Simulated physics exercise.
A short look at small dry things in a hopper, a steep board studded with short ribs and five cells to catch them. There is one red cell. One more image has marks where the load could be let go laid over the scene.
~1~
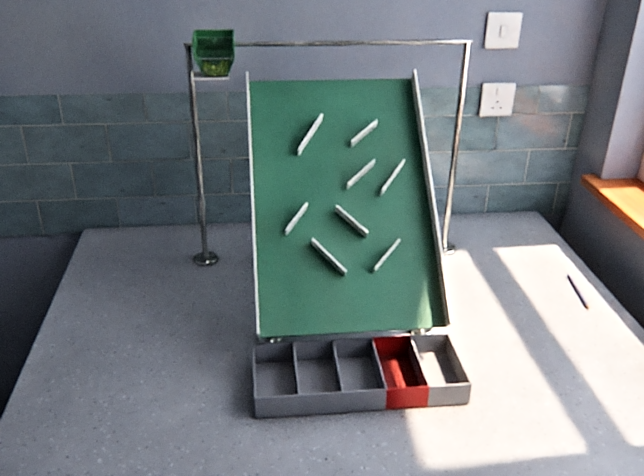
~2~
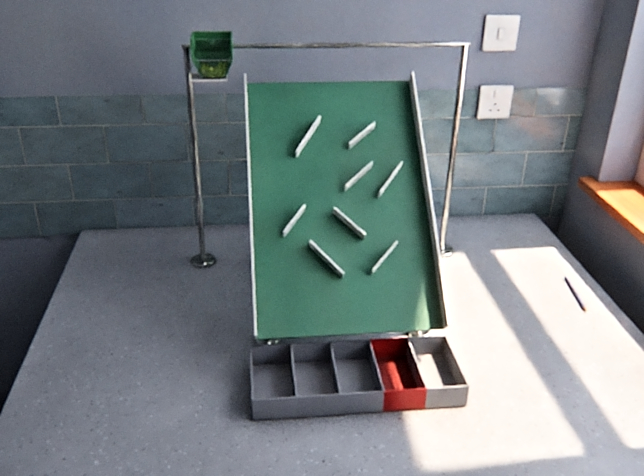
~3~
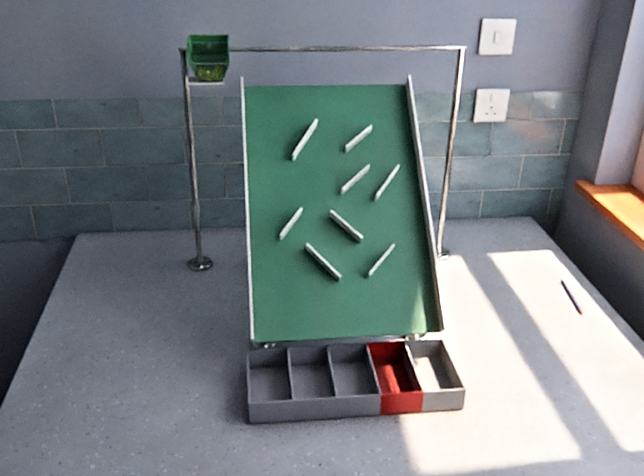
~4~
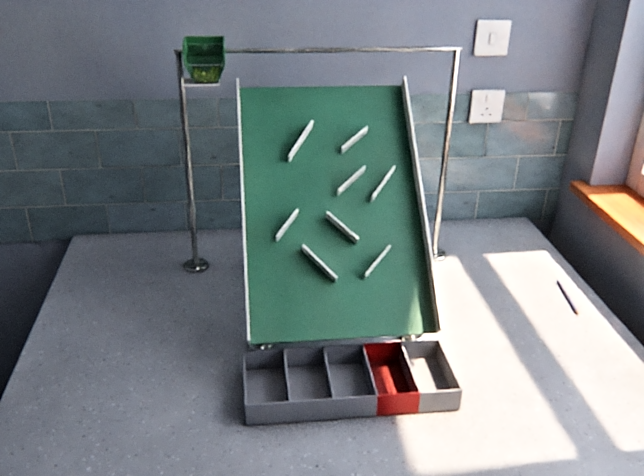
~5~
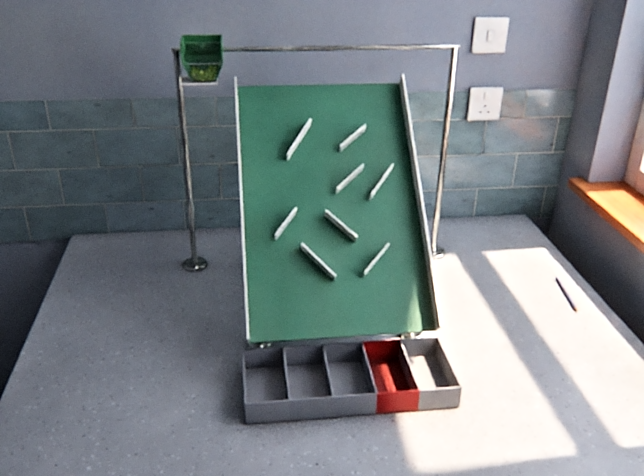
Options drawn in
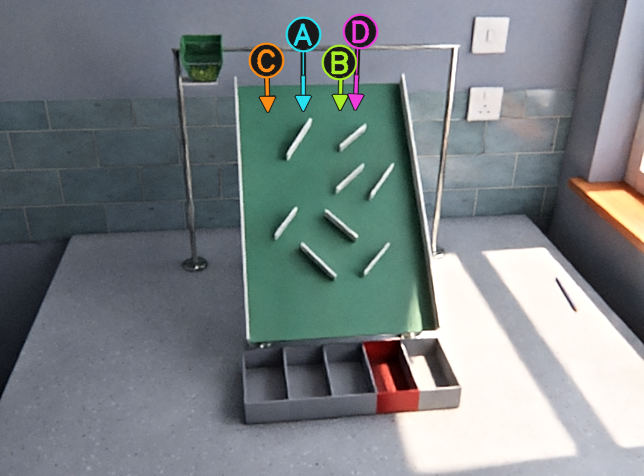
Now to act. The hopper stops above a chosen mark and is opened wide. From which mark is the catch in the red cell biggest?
Mark B does it best.
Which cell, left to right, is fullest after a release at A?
The first.
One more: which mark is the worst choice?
C.
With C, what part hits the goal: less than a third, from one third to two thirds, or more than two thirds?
Mark C gives less than a third.
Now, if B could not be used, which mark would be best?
The answer is D.
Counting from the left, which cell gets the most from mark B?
The fourth from the left.
On the marked copy, mark A meets the board at (303, 105); mark B meets the board at (340, 104); mark C meets the board at (267, 106); mark D meets the board at (355, 104).
For mark A, a small part in the red cell, most in other cells.
For mark B, about half in the red cell, about half in other cells.
For mark C, none in the red cell, nearly all in other cells.
For mark D, about a third in the red cell, about two thirds in other cells, a stray few outside the box.
